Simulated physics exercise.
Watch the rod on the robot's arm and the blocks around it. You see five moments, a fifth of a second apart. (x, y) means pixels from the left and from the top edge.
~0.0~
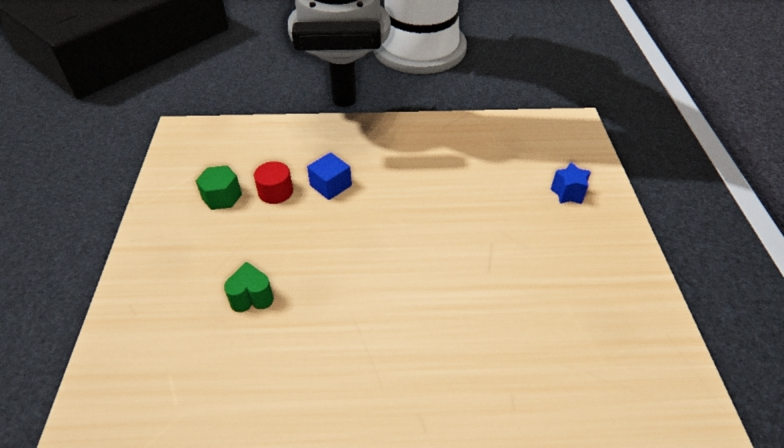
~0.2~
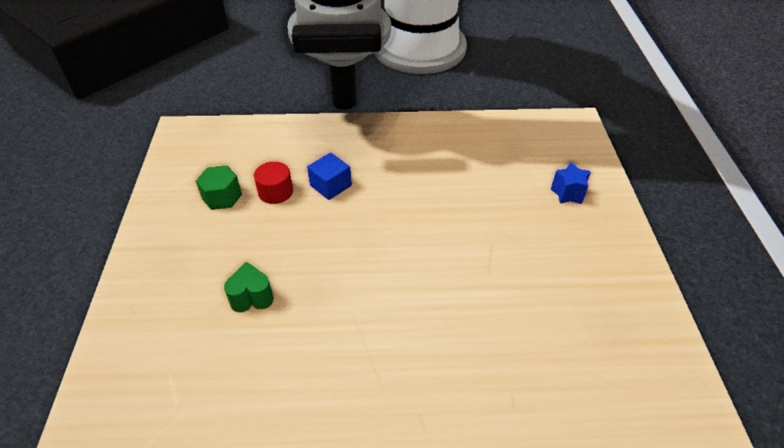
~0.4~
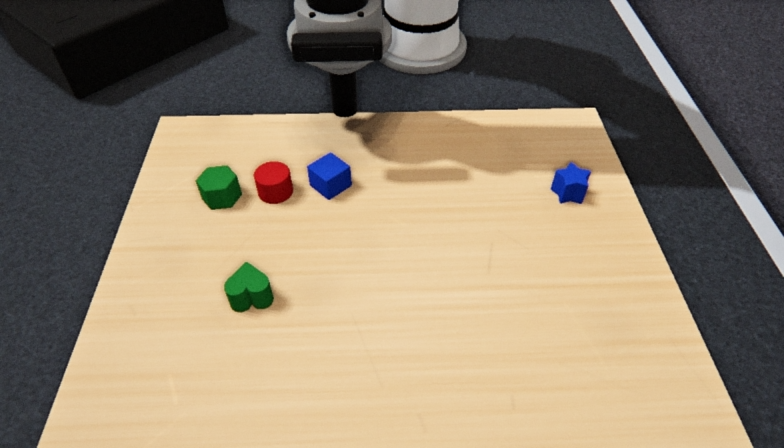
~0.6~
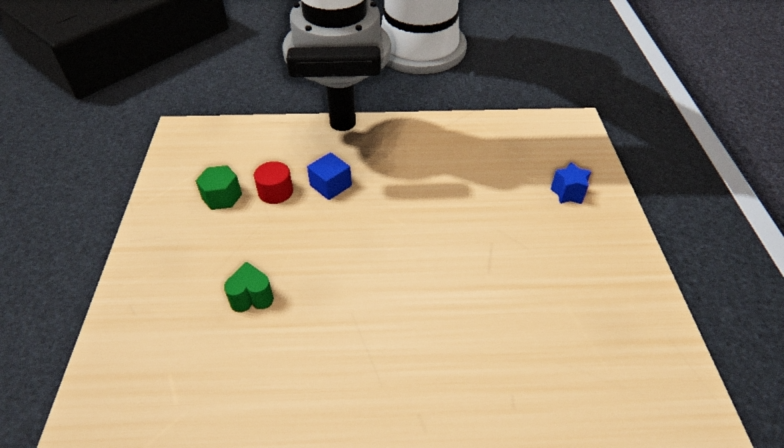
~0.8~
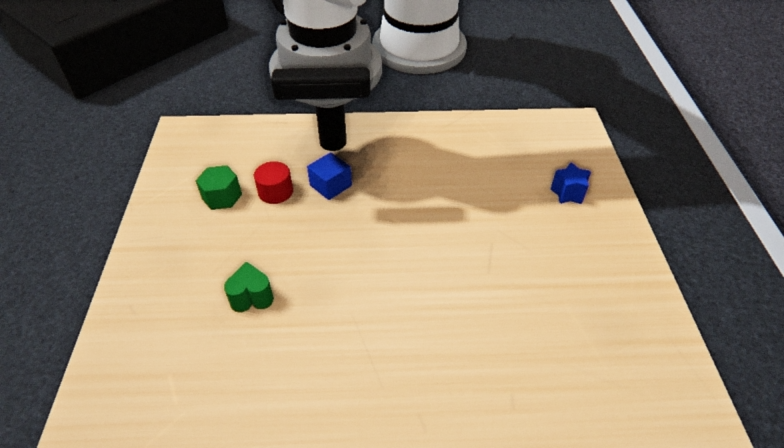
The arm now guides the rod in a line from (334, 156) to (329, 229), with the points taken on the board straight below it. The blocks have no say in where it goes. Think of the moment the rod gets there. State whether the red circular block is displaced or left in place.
The answer is that it remains undisturbed.
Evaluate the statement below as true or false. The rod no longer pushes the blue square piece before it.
Answer: False.
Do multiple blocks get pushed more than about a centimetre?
No, that is not how it ends up.
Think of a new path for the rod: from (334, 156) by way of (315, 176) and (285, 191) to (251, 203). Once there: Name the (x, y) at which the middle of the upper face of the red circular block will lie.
Its top middle: (212, 189).
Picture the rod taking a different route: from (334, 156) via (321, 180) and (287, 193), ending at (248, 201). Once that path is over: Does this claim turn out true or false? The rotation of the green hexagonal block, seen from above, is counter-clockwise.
True.
On the path given first. One third of the way, rod (330, 165); blue square piece (326, 185).
Two thirds of the way, rod (328, 190); blue square piece (323, 211).
At the end, rod (328, 216); red circular block unmoved; blue square piece (319, 240).
